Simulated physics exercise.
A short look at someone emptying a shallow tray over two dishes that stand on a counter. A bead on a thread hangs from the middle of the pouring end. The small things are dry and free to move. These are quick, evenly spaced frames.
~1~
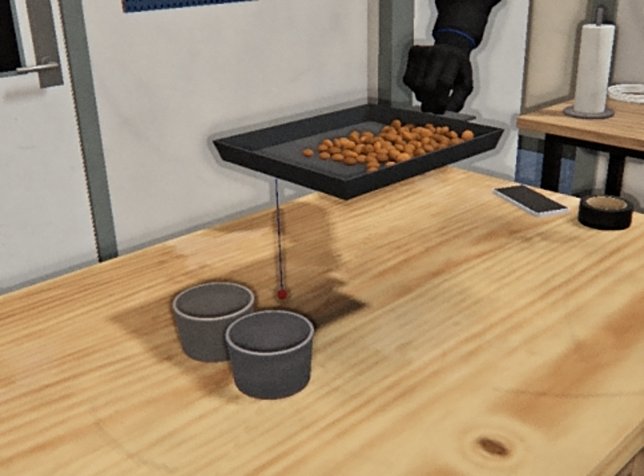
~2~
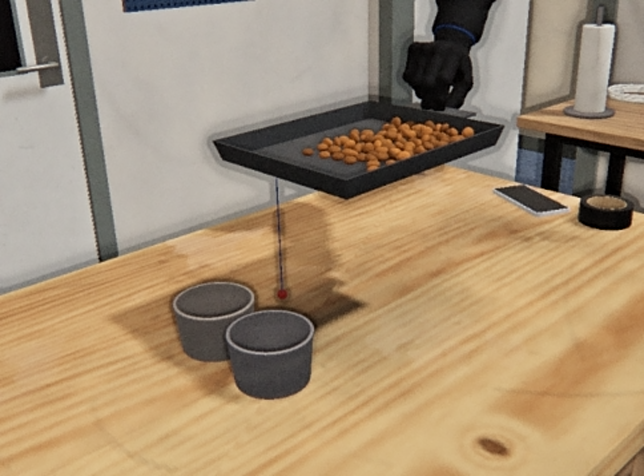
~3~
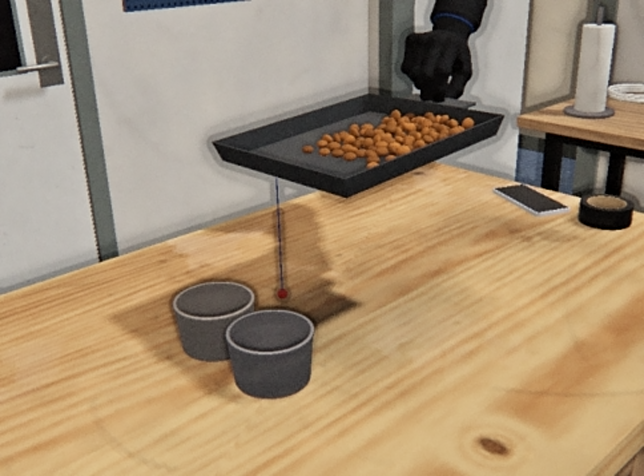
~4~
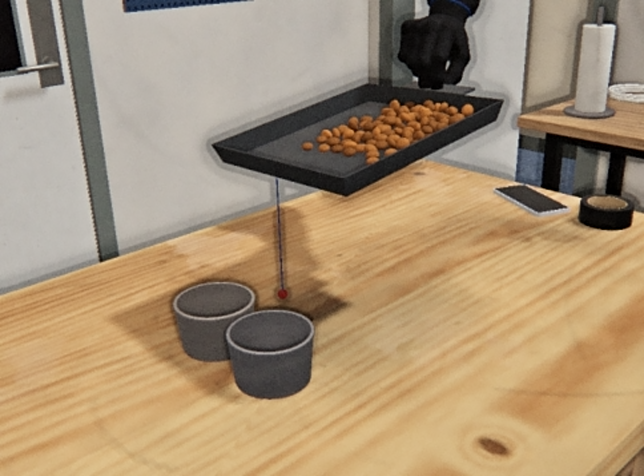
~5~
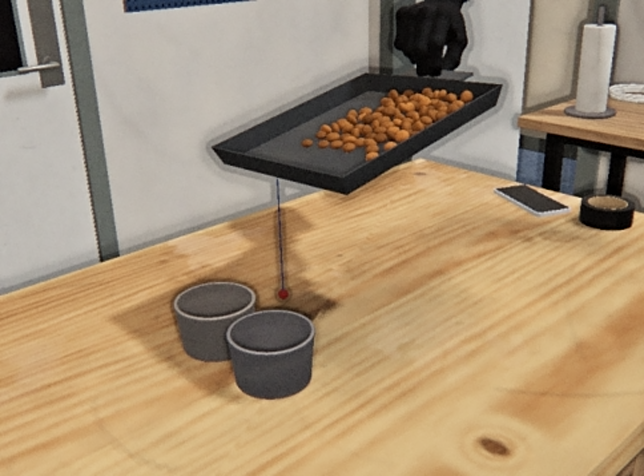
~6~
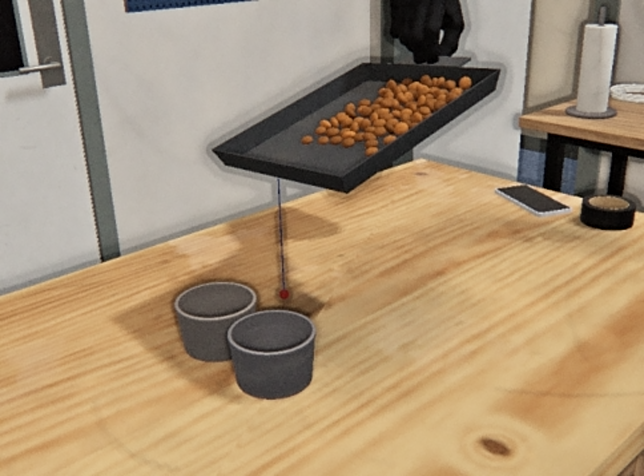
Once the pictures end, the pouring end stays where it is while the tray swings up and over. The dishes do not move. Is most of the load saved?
The two hold the larger part of the load.
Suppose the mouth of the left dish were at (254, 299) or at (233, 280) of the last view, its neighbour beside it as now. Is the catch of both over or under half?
First not half, then below a half.
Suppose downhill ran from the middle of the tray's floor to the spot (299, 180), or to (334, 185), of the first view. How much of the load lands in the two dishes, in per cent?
About 40 and 10 per cent.
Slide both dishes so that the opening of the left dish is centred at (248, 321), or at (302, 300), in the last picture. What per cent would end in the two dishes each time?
The first gives 30 %, the second 0 %.
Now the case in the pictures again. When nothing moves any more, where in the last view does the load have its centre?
Near (216, 337).
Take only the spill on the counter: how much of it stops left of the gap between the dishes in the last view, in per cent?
Roughly 80 in a hundred.
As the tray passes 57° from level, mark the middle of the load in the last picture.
Near (263, 155).
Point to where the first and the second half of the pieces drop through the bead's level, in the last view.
Early half (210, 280), late half (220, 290).
Just after the last frame, tray tipped steeply; the larger part on the tray; about a tenth in the air.
A moment on, tray tipped right over; roughly two thirds on the tray; just a few in the right dish; about a tenth in the left dish; about a tenth outside both; about a tenth in the air.
Further on, tray tipped past a quarter turn; roughly a quarter in the right dish; roughly half in the left dish; roughly a quarter outside both.
When it is over, tray tipped past a quarter turn; roughly a quarter in the right dish; roughly half in the left dish; roughly a quarter outside both.
